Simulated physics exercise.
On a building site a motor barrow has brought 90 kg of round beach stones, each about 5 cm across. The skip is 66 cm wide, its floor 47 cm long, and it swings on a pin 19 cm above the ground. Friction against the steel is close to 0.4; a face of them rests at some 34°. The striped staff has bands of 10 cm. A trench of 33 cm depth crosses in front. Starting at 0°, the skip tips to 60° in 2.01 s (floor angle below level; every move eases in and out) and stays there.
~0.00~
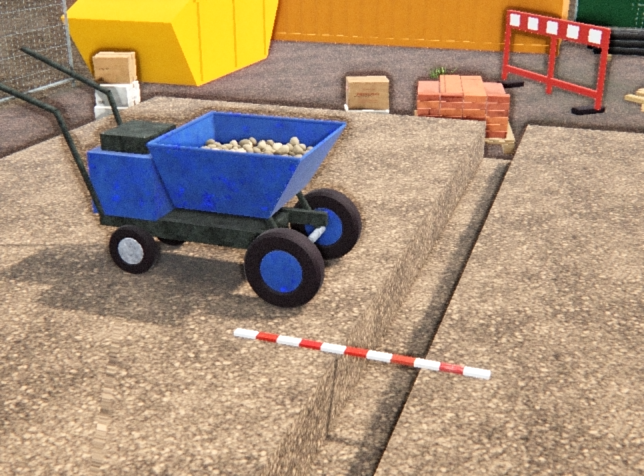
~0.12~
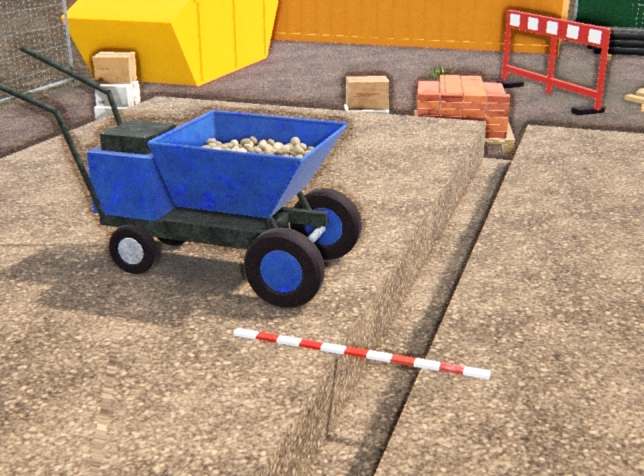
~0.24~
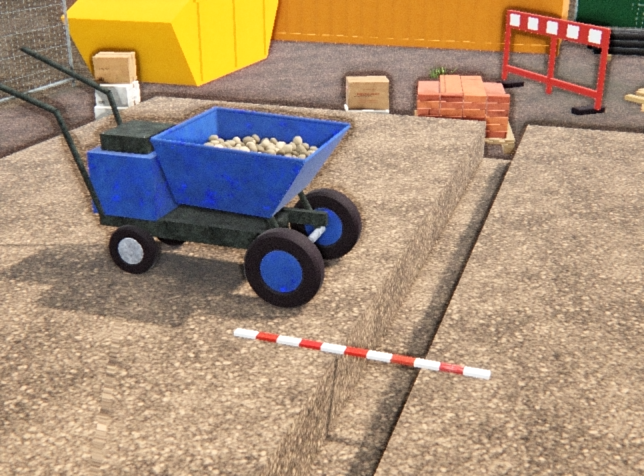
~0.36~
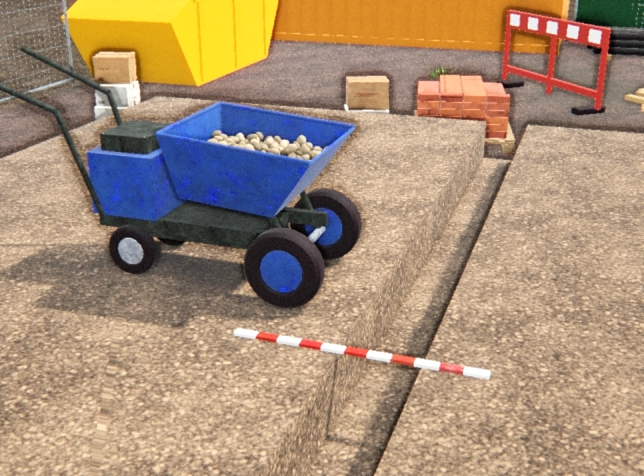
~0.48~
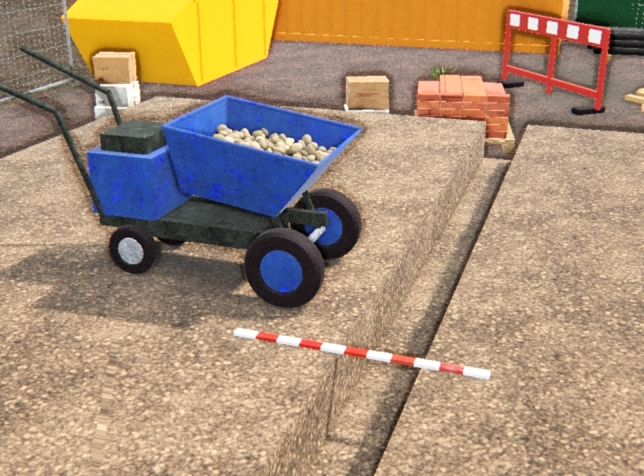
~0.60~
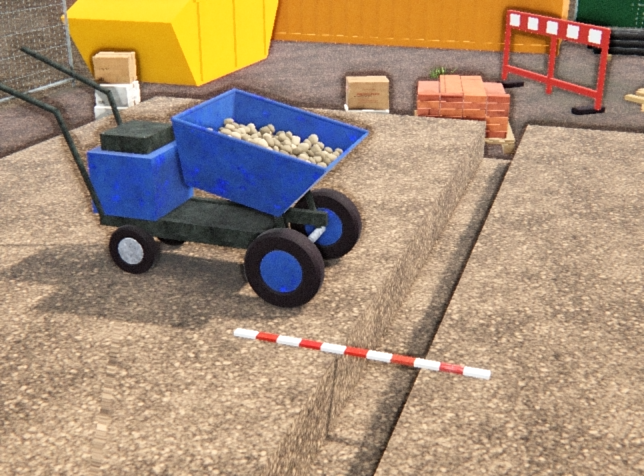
The footage shows a blue motor barrow loaded with rounded stones standing beside a narrow trench and a red-and-white striped staff. Its skip slowly tilts forward to the right, the rear rising, while the wheels stay still.
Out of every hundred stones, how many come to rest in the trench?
Some 41 per cent of it.
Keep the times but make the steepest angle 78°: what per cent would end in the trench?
In that case some 60 per cent.
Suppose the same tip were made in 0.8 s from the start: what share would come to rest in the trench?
It would be near 30 per cent.
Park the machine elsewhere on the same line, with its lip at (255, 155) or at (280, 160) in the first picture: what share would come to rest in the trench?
Near 55 per cent from the first place, 50 from the second.
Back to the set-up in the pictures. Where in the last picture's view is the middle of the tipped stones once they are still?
Near (428, 351).
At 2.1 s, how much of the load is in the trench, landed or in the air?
Some 15 per cent.
After 1.5 s the floor is at 51°; 100 % in the skip; the foremost stones are at (379, 207).
After 2.1 s the floor is at 60°; 82 % in the skip, 16 % in the trench, 2 % past the trench; the foremost stones are at (469, 299).
After 2.5 s the floor is at 60°; 64 % in the skip, 24 % in the trench, 12 % past the trench; the foremost stones are at (531, 304).
After 4.4 s the floor is at 60°; 46 % in the skip, 41 % in the trench, 13 % past the trench; the foremost stones are at (580, 296).
